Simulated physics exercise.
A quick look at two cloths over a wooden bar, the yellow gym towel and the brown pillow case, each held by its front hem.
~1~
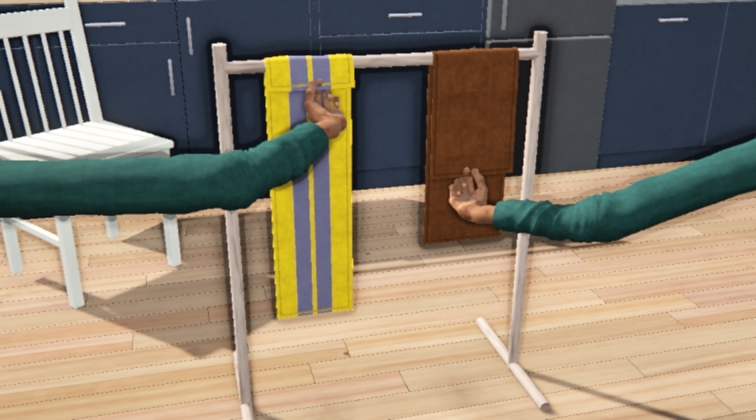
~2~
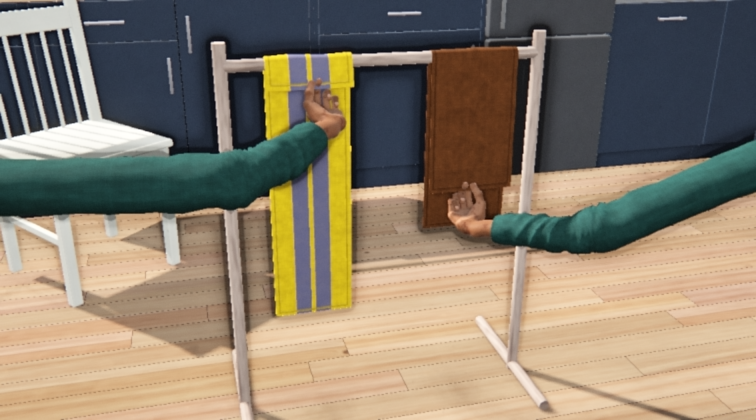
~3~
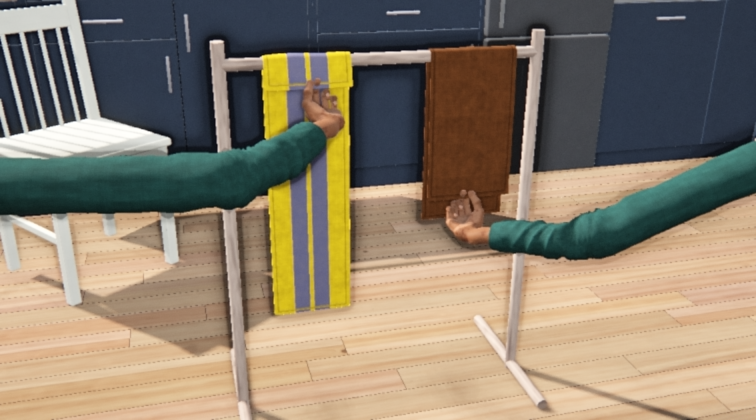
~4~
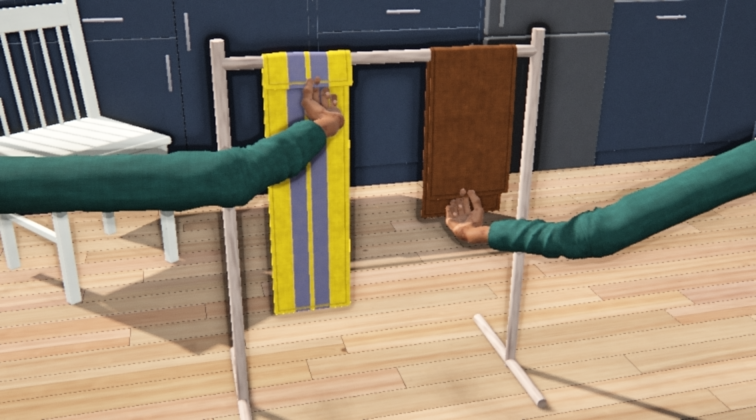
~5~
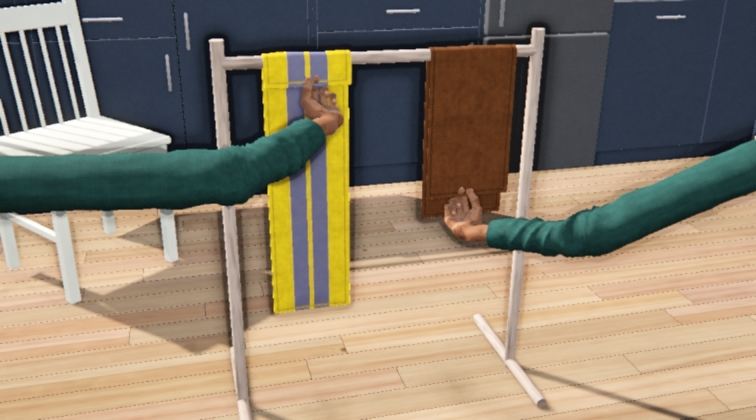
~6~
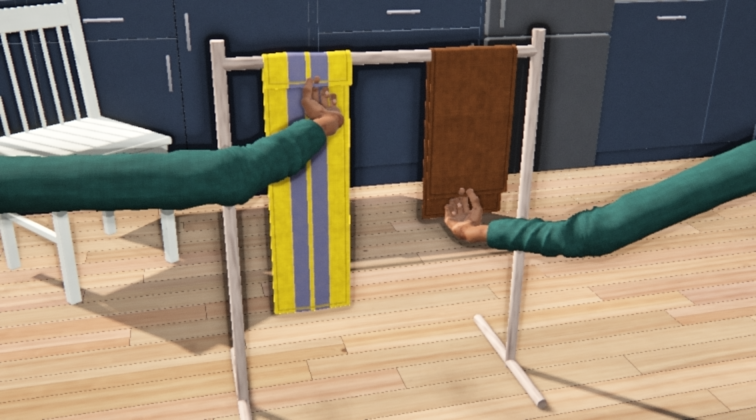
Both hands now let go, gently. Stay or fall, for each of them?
Outcome: The yellow gym towel is pulled off by its long side, the brown pillow case stays on.
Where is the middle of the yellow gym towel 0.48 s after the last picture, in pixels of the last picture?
Near (313, 334).
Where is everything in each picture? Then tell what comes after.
Gym towel front hem (333, 82), back hem (334, 307); pillow case front hem (452, 173), back hem (444, 238), in the first frame.
Gym towel front hem (332, 82); pillow case front hem (451, 187), in the second frame.
Gym towel front hem (331, 82); pillow case front hem (449, 195), in the third frame.
Gym towel front hem (331, 81); pillow case front hem (449, 194), in the fourth frame.
Gym towel front hem (330, 80); pillow case front hem (447, 193), in the fifth frame.
Gym towel front hem (330, 80), back hem (331, 303), front far shorter than the back; pillow case front hem (447, 193), back hem (442, 212), front almost as long as the back, in the sixth frame.
Then, 0.48 s on from there, gym towel clear of the rail and dropping near (313, 334); pillow case as it was left.
Then, 0.78 s on from there, gym towel in a heap on the floor near (314, 388); pillow case as it was left.
In the end, gym towel in a heap on the floor near (314, 388); pillow case as it was left. The yellow gym towel slides off and the brown pillow case hangs there.
